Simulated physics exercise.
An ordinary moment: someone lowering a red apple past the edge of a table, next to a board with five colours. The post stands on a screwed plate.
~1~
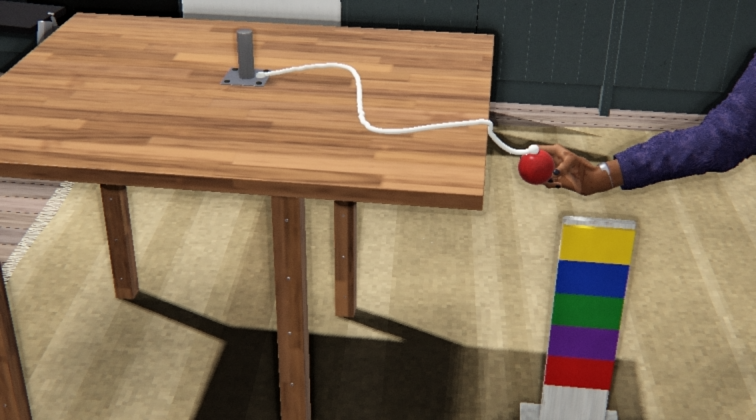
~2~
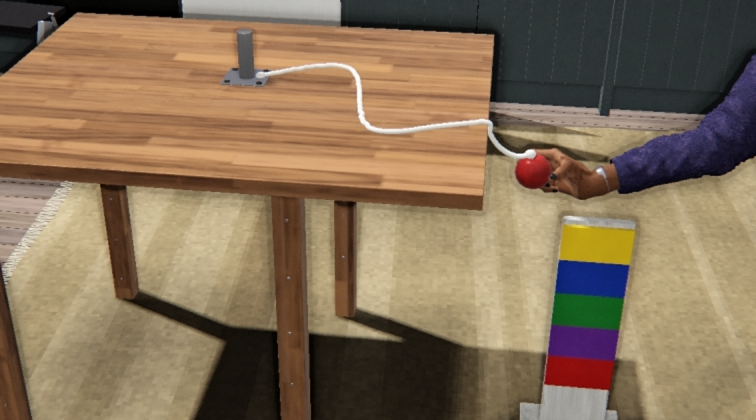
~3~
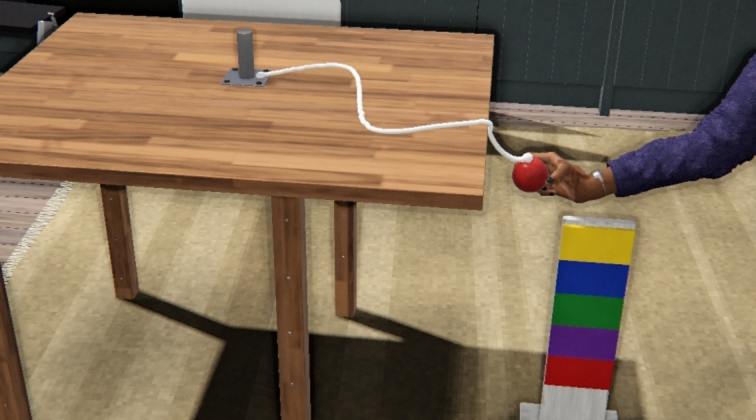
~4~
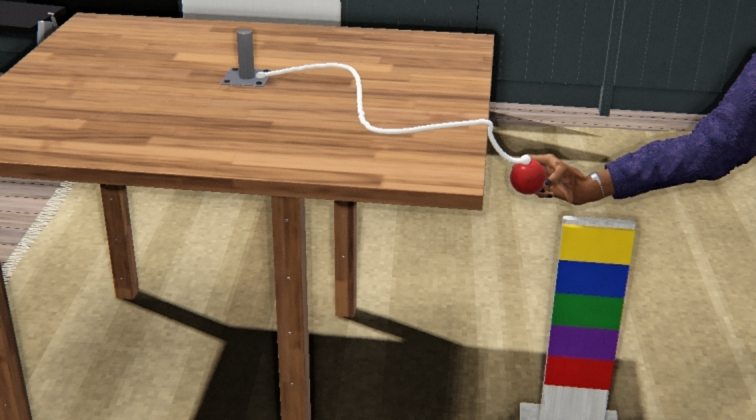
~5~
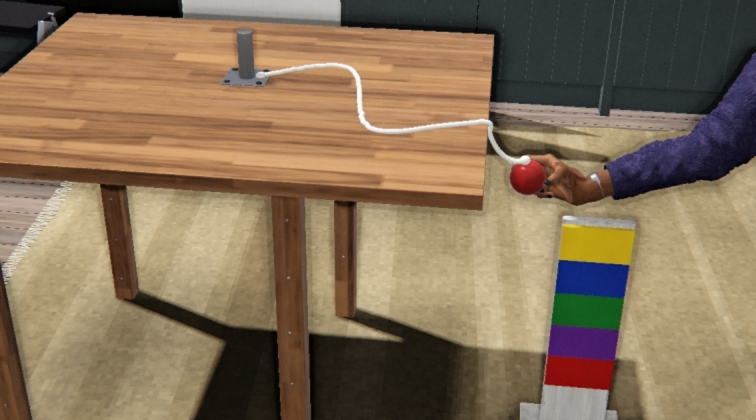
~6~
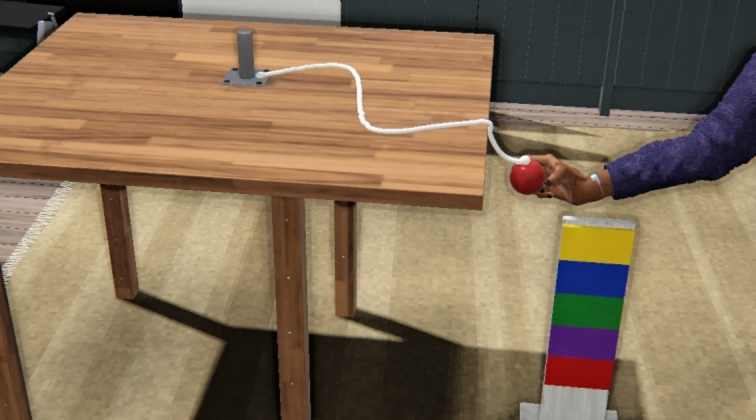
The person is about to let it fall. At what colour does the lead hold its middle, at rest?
Its middle rests at the green band.
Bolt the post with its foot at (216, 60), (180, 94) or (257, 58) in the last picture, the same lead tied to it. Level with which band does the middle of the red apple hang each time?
One after the other, blue; blue; green.
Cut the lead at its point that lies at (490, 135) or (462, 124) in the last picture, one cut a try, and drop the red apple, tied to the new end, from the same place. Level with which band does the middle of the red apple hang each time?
In that order: Blue; yellow.
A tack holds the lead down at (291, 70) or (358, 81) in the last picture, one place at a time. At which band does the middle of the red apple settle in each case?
Try by try: Green; blue.
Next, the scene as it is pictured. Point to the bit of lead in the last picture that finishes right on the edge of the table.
At (363, 122), roughly.
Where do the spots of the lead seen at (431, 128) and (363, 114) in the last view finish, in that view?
At (490, 179), then (471, 105).
Soon after, apple near (454, 279); level with green.
After that, apple near (499, 300); level with green.
In the end, apple near (481, 292); level with green. The green one.
